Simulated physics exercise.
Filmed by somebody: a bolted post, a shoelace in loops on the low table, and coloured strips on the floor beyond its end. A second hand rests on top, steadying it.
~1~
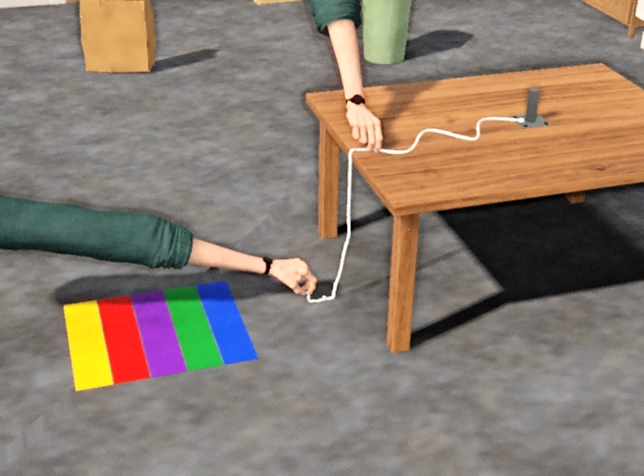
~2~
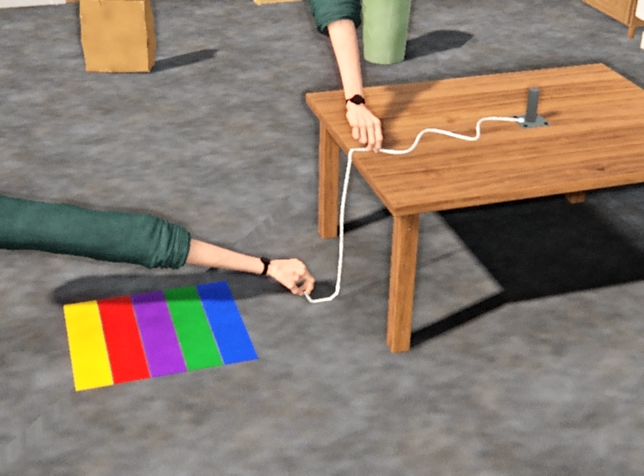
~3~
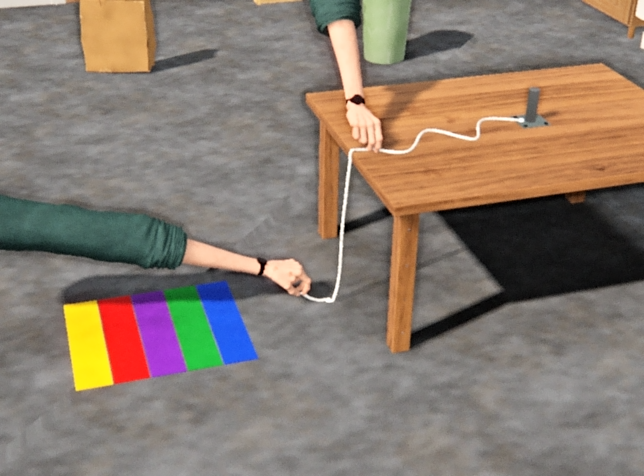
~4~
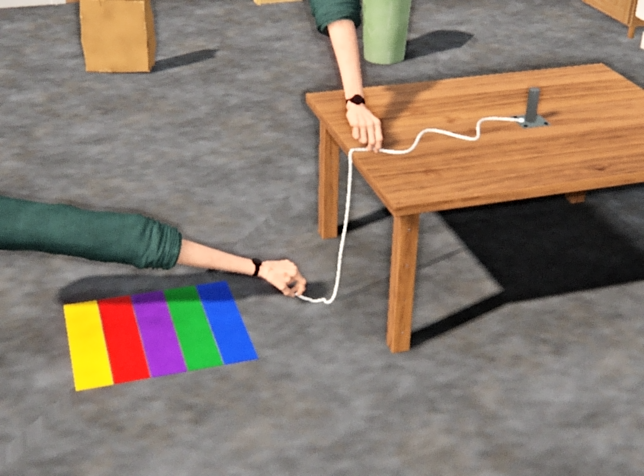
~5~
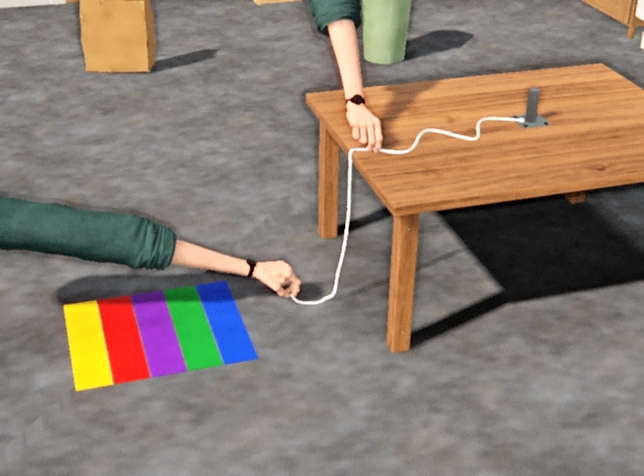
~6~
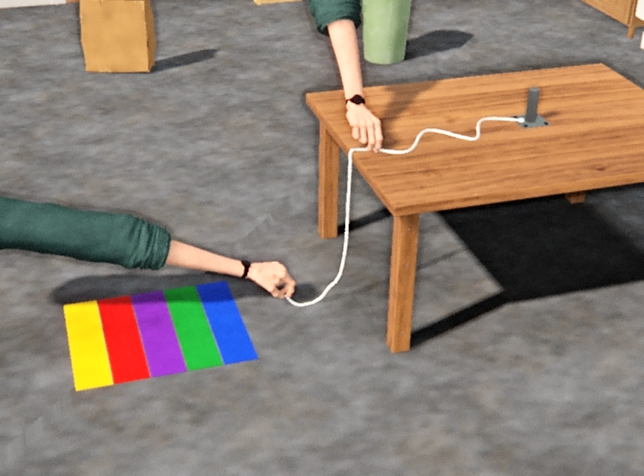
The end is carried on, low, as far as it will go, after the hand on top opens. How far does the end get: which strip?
As far as the red strip.
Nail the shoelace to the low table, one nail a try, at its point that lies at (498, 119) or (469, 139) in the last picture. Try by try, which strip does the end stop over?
First try red, second try purple.
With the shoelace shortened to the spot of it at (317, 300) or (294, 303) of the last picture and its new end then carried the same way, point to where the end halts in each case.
Going through both, you get (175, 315) and then (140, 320).
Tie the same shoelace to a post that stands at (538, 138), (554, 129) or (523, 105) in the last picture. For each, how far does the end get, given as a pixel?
Try by try, about (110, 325), (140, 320) and (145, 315).
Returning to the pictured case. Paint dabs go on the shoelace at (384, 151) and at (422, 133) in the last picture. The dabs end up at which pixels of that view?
Near (325, 170) and (389, 143).
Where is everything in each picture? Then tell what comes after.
The first picture shows end (307, 292); blue (235, 346); green (201, 352); purple (165, 358); red (129, 364); yellow (92, 371).
The second picture shows end (304, 292); shoelace through (490, 119) (460, 137) (416, 144) (354, 152) (342, 220) (339, 281).
The third picture shows end (301, 293).
The fourth picture shows end (296, 294); shoelace through (490, 119) (460, 137) (416, 144) (354, 152) (346, 220) (337, 281).
The fifth picture shows end (291, 295).
The sixth picture shows end (286, 295); shoelace through (490, 119) (460, 137) (416, 144) (354, 152) (347, 220) (337, 280).
Soon after, end near (178, 312); over green.
Then, end near (144, 318); over purple.
At full stretch, end near (122, 321); over red. It halts on the red strip.
